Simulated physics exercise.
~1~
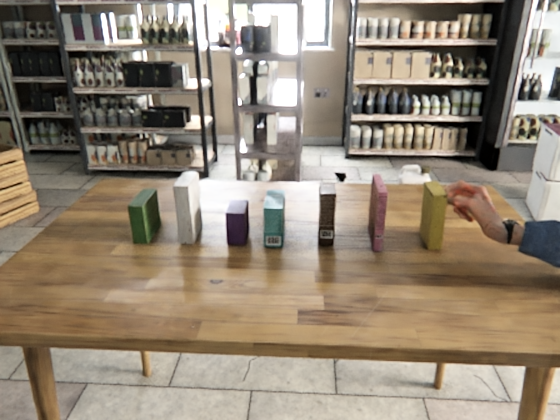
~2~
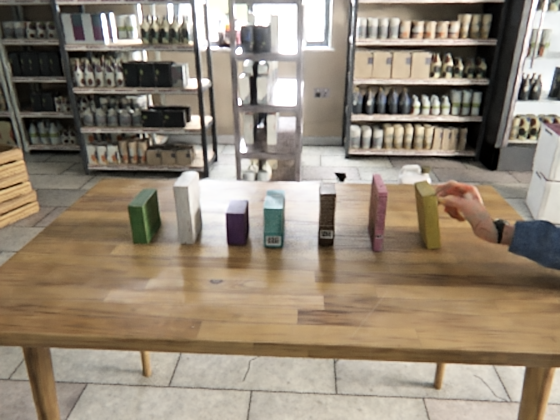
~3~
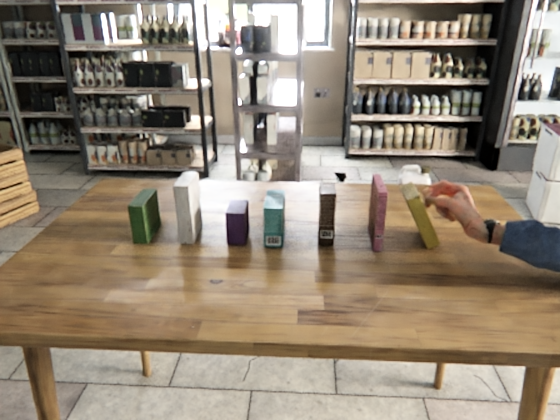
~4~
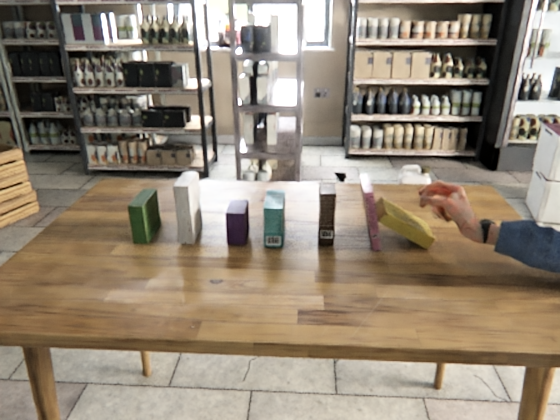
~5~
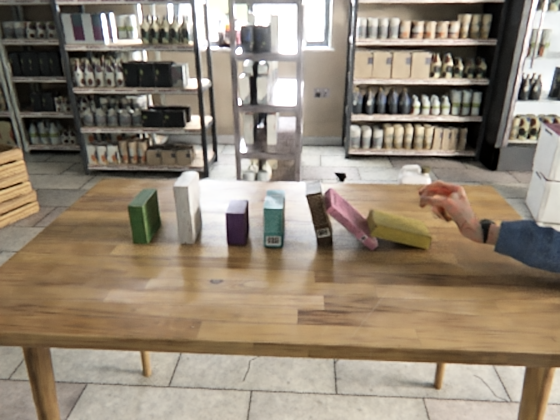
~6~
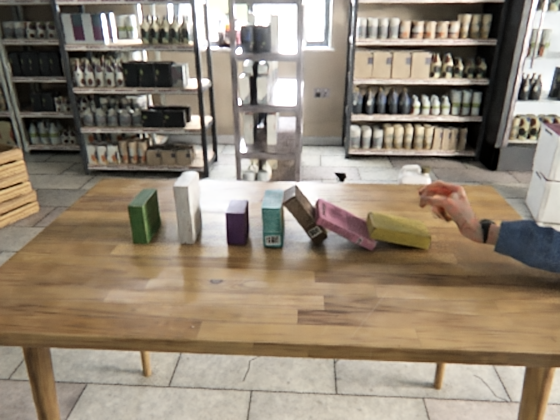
At the start, seven flat boxes stand on end in a line across a wooden table, with shelves of goods behind, and a hand touches the yellow one at the right end. The hand tips the yellow box left until it leans towards the pink one, then lets go and stays nearby. The yellow box falls against the pink box, which topples left into the brown one. The brown box tilts over against the turquoise box. By the end, yellow and pink lie slumped, brown leans on turquoise, and the turquoise, purple, white and green boxes still stand.
